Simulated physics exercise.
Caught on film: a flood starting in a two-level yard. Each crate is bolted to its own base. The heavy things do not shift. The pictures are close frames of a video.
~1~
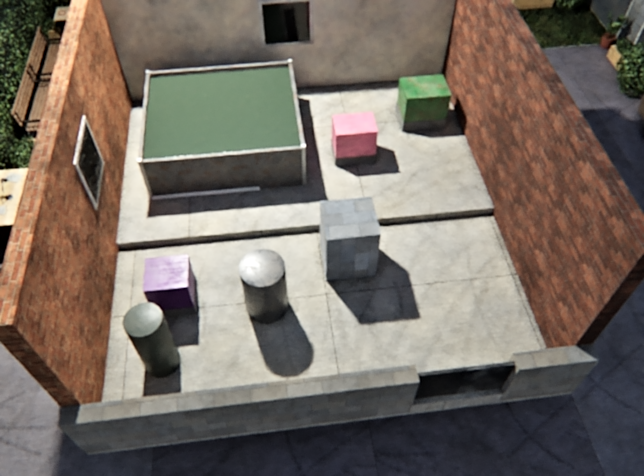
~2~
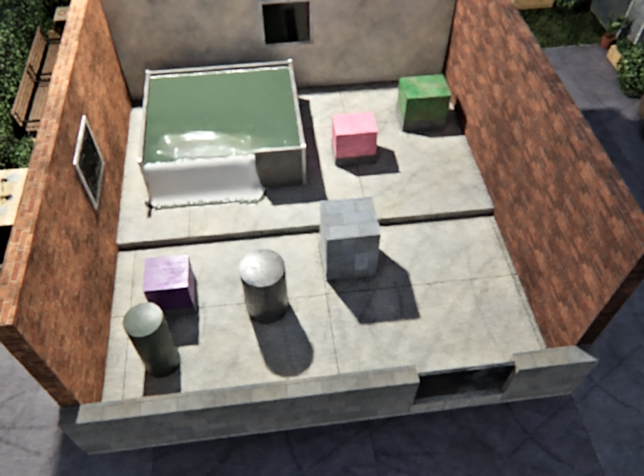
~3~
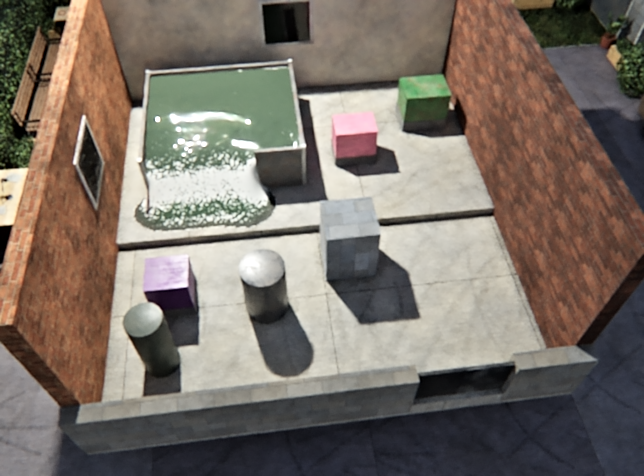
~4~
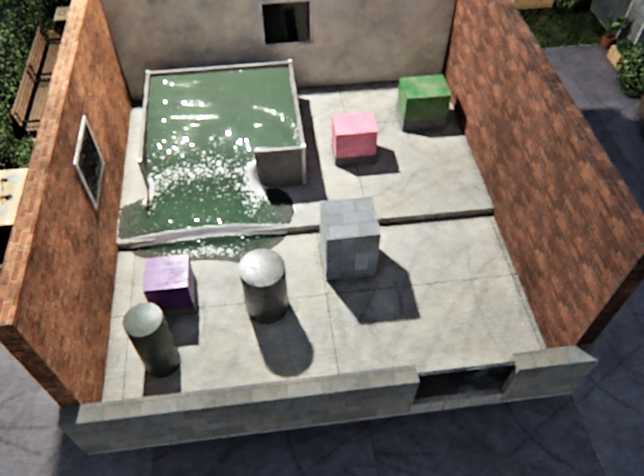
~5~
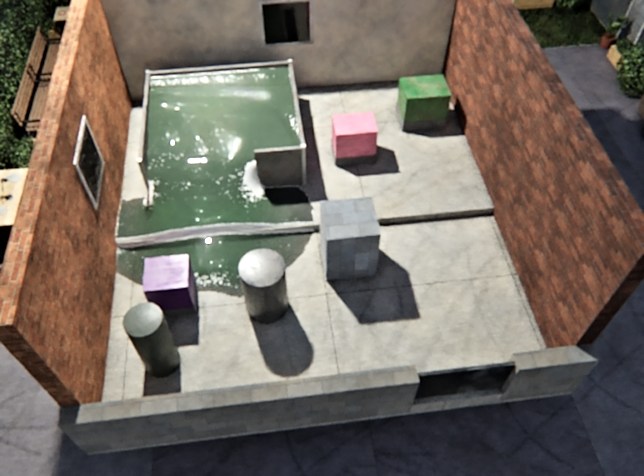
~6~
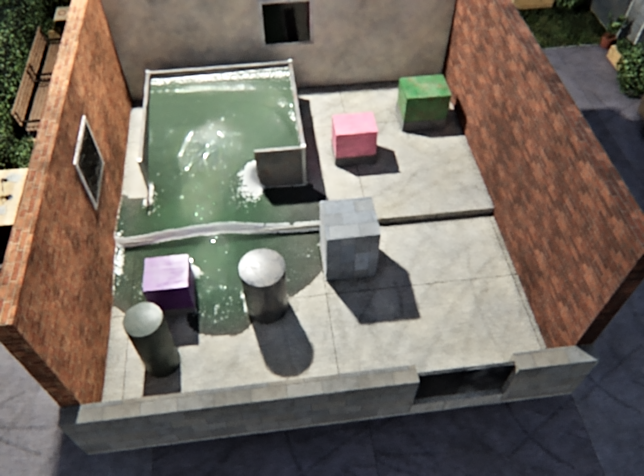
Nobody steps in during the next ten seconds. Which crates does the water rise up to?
One by one: The pink crate stays dry; the green crate stays dry; the purple crate gets wet.
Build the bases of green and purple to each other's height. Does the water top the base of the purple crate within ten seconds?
In short: Purple is topped.
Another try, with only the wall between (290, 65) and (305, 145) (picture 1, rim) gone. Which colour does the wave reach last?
The purple one.
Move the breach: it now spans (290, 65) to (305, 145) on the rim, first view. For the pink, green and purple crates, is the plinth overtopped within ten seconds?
One by one: The pink one ends up wet, the green one takes water, the purple one is wetted.
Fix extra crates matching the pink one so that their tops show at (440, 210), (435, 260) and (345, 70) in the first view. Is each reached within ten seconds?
One after the other: Gets wet, takes water, remains dry.
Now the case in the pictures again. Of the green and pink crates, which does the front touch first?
I say the one in pink.
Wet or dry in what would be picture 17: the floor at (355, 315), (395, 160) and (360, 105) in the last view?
As listed: Flooded, dry, free of water.
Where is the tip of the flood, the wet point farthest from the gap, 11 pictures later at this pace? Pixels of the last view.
Roughly at (504, 377).
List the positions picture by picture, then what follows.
Still water in the open tank at (222, 111), in the first frame.
The front is at (147, 200), out from the gap at (204, 178), in the second frame.
Water pours out at (204, 181) and has run to (139, 214), in the third frame.
Water pours out at (204, 182) and has run to (129, 240), in the fourth frame.
The front is at a hidden place, out from the gap at (205, 183), in the fifth frame.
Water pours out at (205, 182) and has run to (241, 327), in the sixth frame.
A moment on, water covers 35 % of the floor; the pink crate not reached, the green crate not reached, the purple crate water round its plinth.
Next, water covers 45 % of the floor; the pink crate not reached, the green crate not reached, the purple crate water round its plinth.
Then, water covers 60 % of the floor; the pink crate not reached, the green crate not reached, the purple crate water round its plinth.
Later, water covers 85 % of the floor; the pink crate water round its plinth, the green crate water round its plinth, the purple crate water round its plinth.
In the end, water covers 100 % of the floor; the pink crate stayed above the water, the green crate stayed above the water, the purple crate was topped.
